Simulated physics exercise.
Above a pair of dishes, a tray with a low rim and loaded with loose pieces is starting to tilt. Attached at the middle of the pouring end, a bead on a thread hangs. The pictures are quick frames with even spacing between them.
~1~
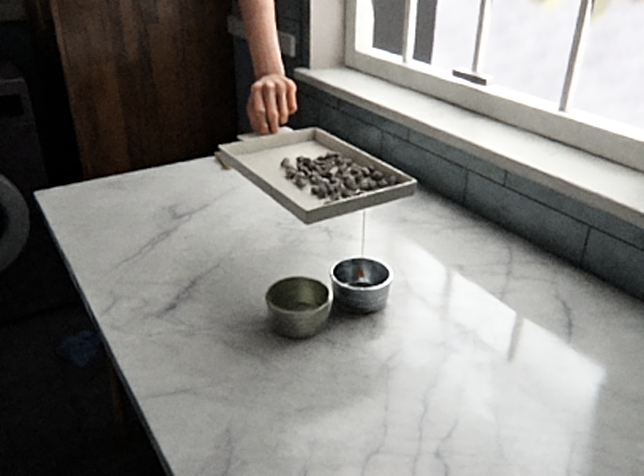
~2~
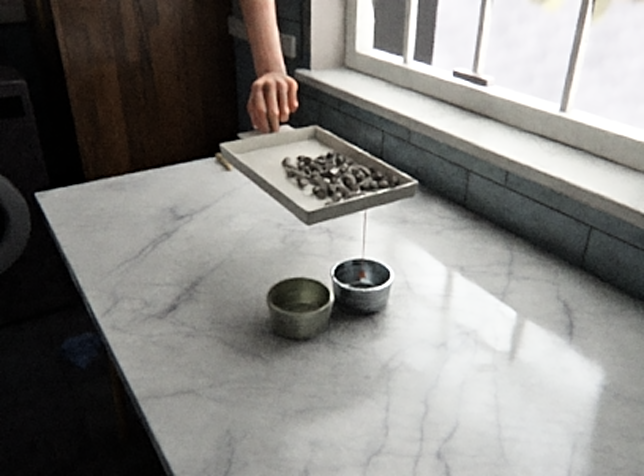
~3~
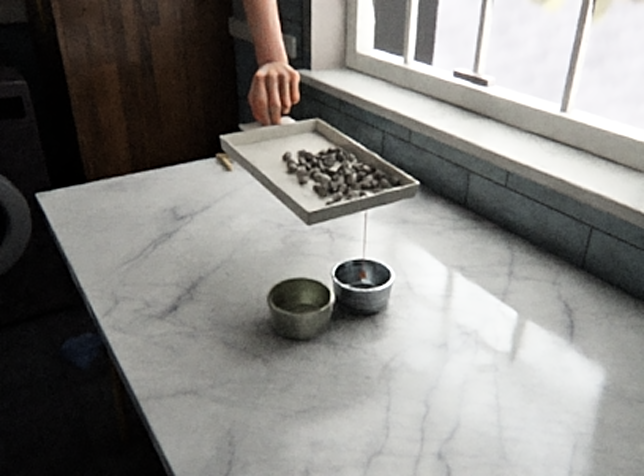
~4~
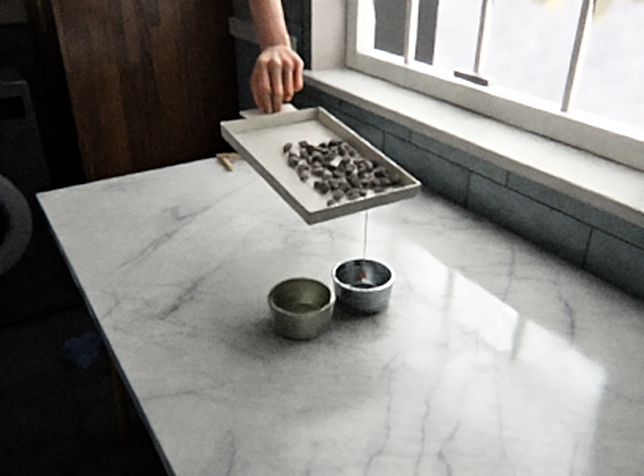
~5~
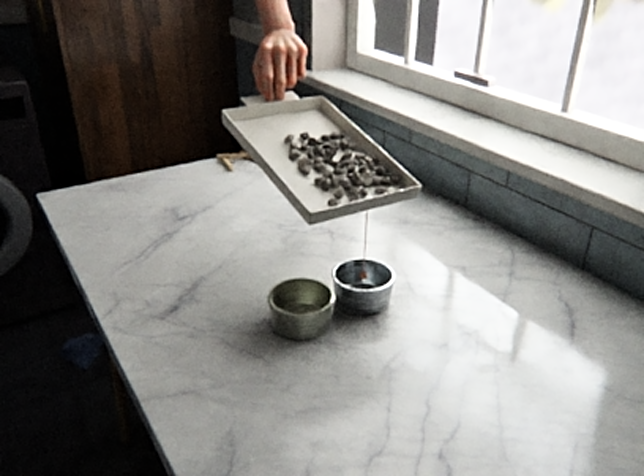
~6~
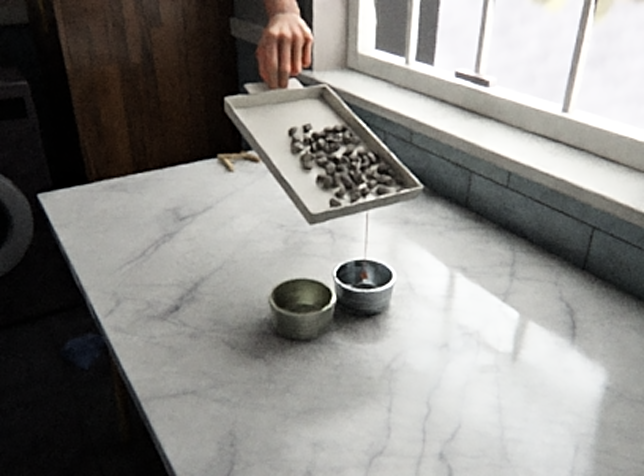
Tray of dark gravel pieces tilting gradually toward its near end as a hand raises the handle above two small dishes.
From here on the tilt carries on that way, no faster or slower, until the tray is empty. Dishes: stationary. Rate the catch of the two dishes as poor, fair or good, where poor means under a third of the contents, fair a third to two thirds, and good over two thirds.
The catch is poor.
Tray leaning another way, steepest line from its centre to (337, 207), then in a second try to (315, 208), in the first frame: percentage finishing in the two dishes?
About 10 %, then 30 %.
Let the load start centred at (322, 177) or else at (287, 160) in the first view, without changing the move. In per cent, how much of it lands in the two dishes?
About 0 and 0 per cent.
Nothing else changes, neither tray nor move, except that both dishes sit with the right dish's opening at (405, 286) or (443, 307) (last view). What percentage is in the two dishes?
Some 60 percent in the first case, 40 percent in the second.
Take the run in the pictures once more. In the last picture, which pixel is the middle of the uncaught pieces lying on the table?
It's centred close to pixel (421, 325).
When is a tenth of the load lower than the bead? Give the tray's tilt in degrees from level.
At some 105 degrees.
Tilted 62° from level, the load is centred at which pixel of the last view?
Around (373, 173).
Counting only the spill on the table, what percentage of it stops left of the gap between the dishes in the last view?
Near 0 in a hundred.
Shortly afterwards, tray tipped steeply; the whole lot on the tray.
Next, tray tipped right over; the bulk on the tray; only a few outside both; a little in the air.
Some moments later, tray tipped past a quarter turn; the whole lot outside both.
In the end, tray tipped past a quarter turn; none at all in the left dish; none at all in the right dish; the whole lot outside both.
